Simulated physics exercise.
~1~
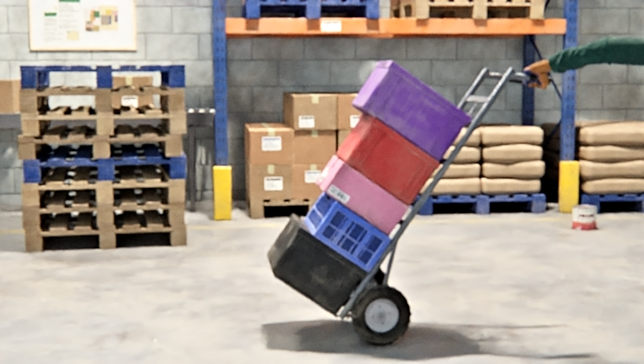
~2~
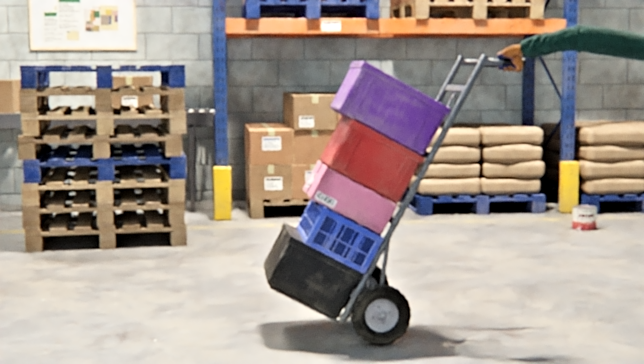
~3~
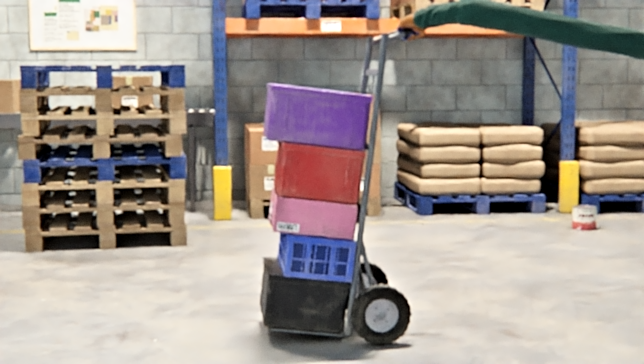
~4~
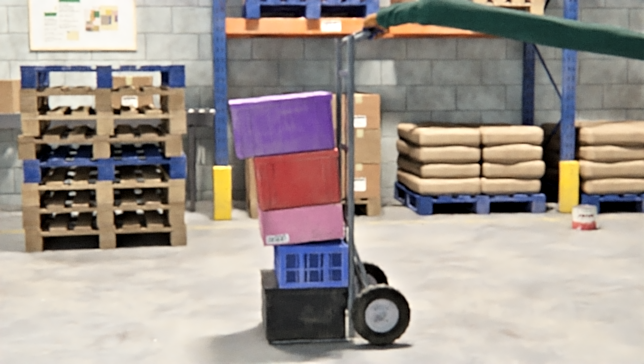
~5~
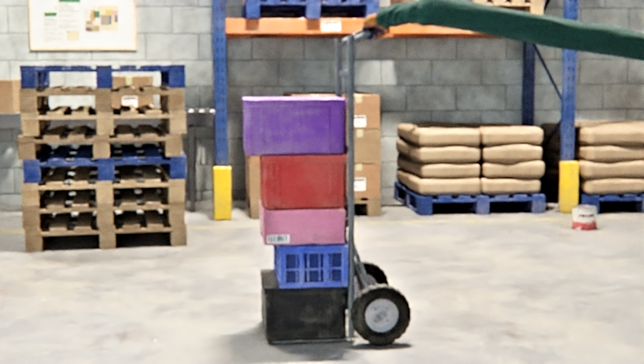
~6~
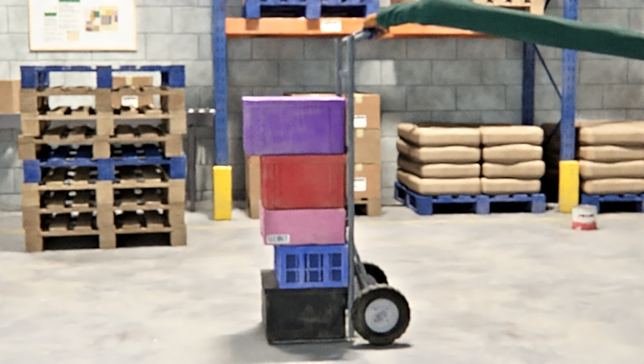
At the start, a hand truck leans back to the right in a warehouse, held at its handle by a green-sleeved arm, with a black tote, blue crate, pink parcel, red tote and purple tote stacked from bottom to top. The arm pushes the handle up and to the left, swinging the truck toward upright. As it comes upright, the pink parcel, red tote and purple tote tip slightly leftward, away from the frame. They then settle back level toward the truck. The truck ends standing still, with all five items stacked on it.
